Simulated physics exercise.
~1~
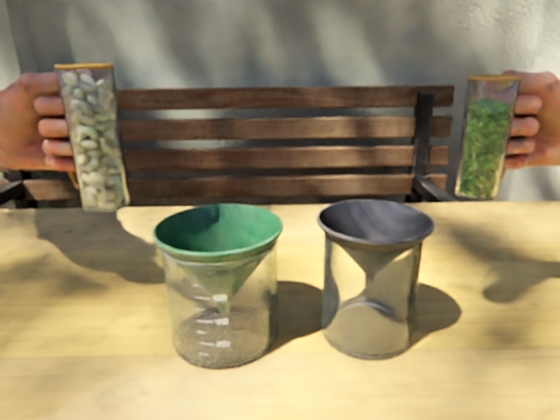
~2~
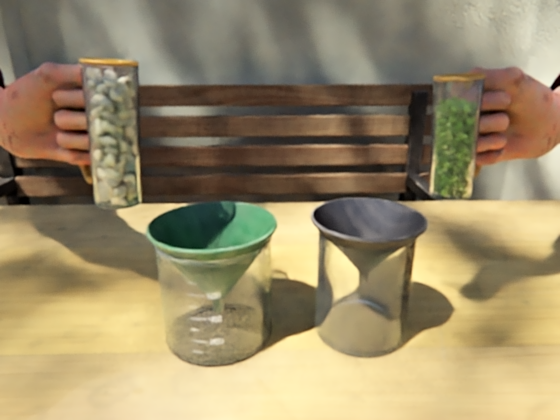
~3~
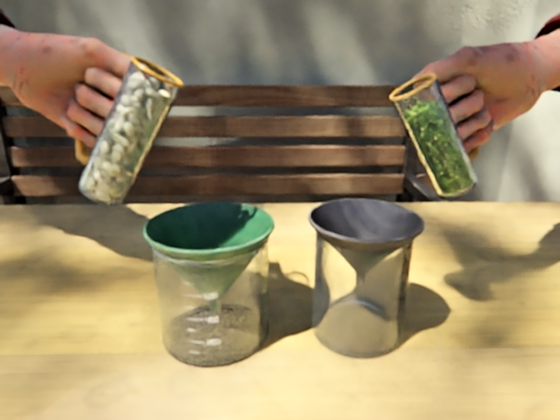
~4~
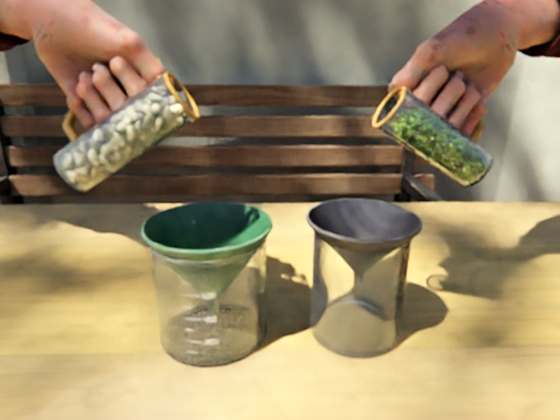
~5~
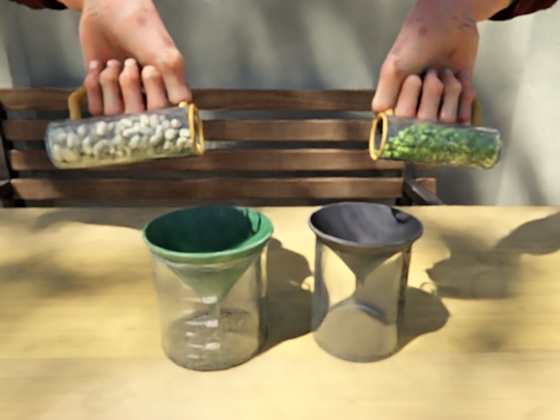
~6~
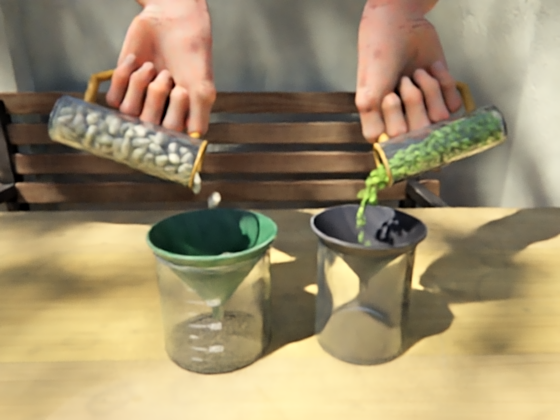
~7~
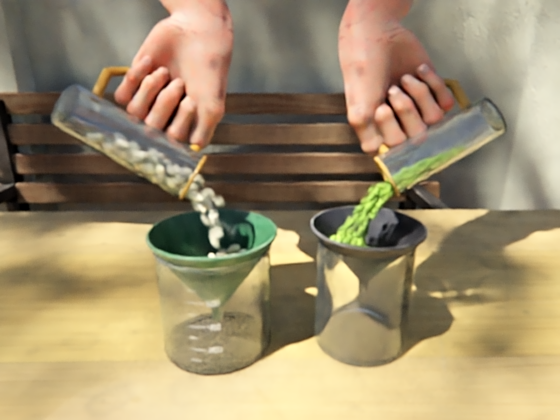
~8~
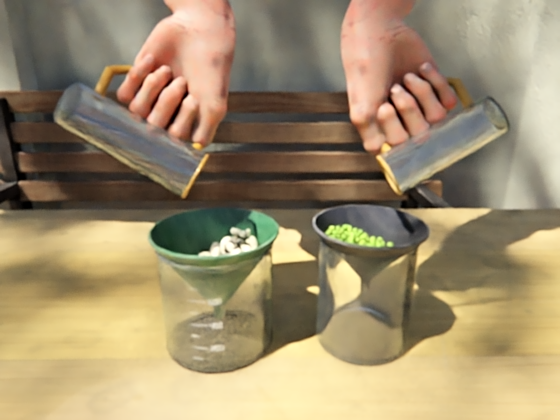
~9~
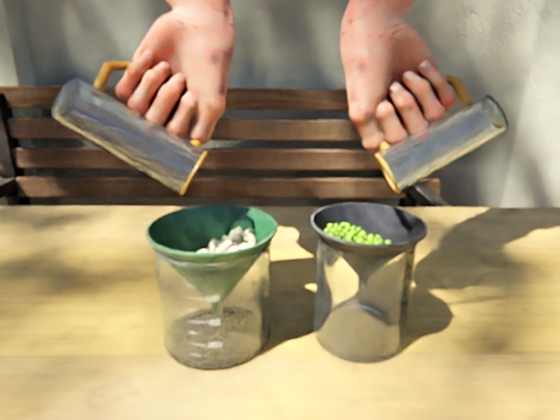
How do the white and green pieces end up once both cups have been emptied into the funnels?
Both loads jam. The white pieces stay stuck in the green funnel on the left and the green pieces stay stuck in the dark grey funnel on the right, with none getting down into the jars.
Two hands hold clear cups with yellow rims above a sunlit wooden table, seen from the front in a slightly swaying view, with a brown slatted bench and a grey wall behind. The left cup holds whitish pieces and the right one small green pieces, and below stand two clear jars, with a green funnel on the left and a dark grey one on the right. The hands move inward and tip the cups over. Green pieces stream out on the right as the first white ones drop on the left. Both cups empty, and the pieces sit heaped in the funnels, none down in the jars.
